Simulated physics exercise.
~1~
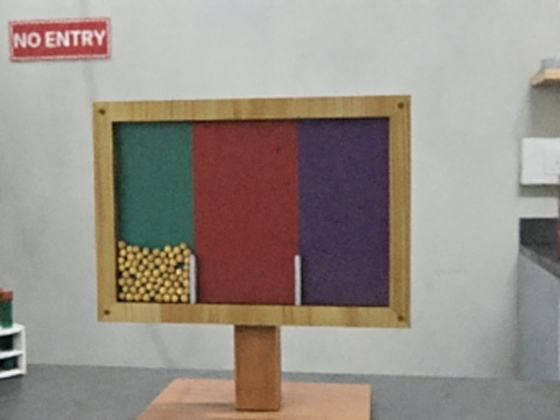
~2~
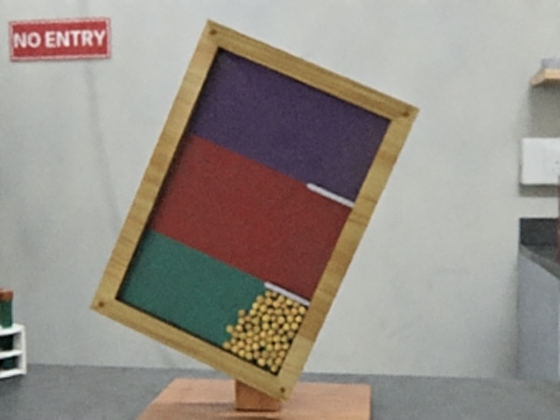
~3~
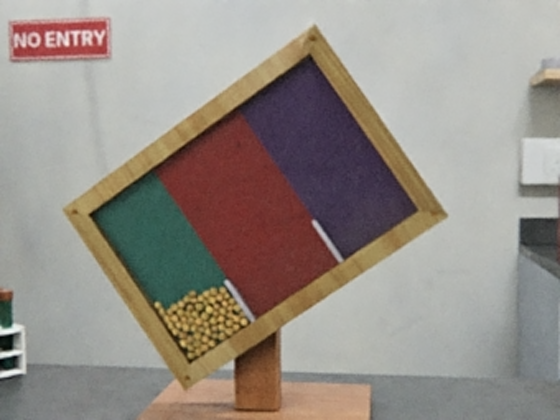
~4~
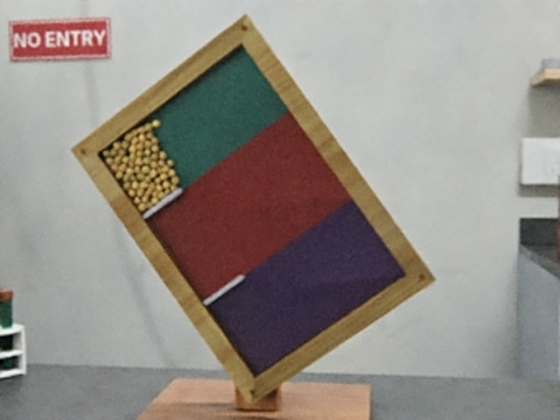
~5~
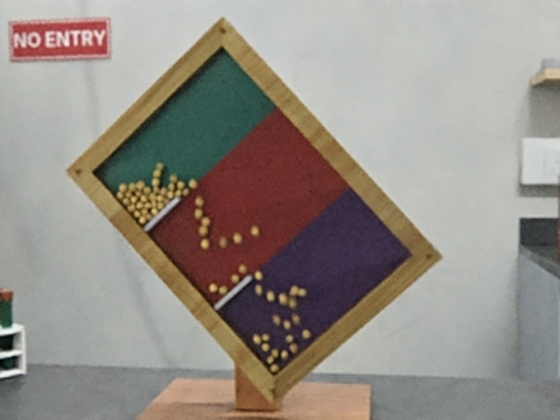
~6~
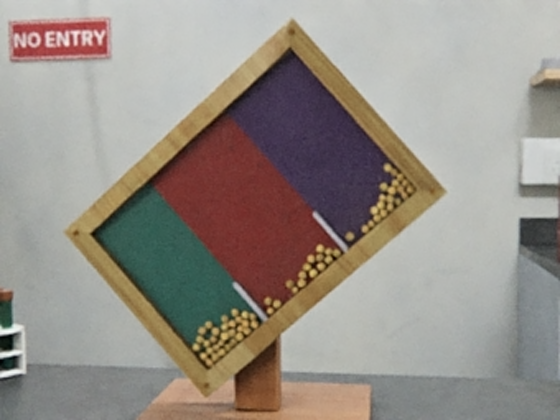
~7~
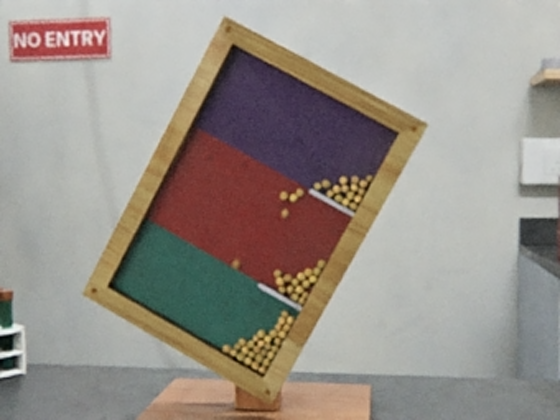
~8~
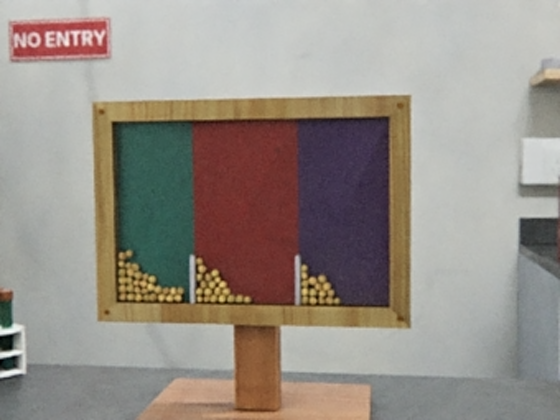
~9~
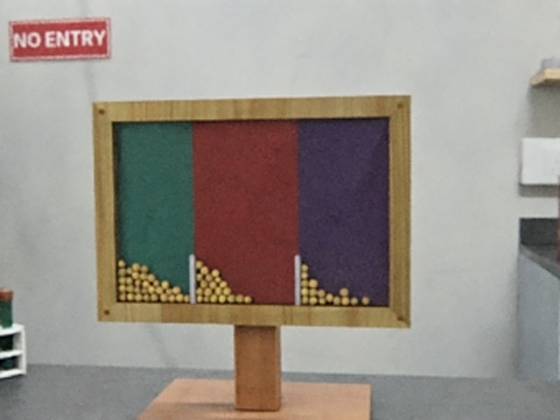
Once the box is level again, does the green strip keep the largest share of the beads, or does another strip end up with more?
The green strip keeps the largest share of the beads. The red and purple strips each end up with a smaller, middling share.
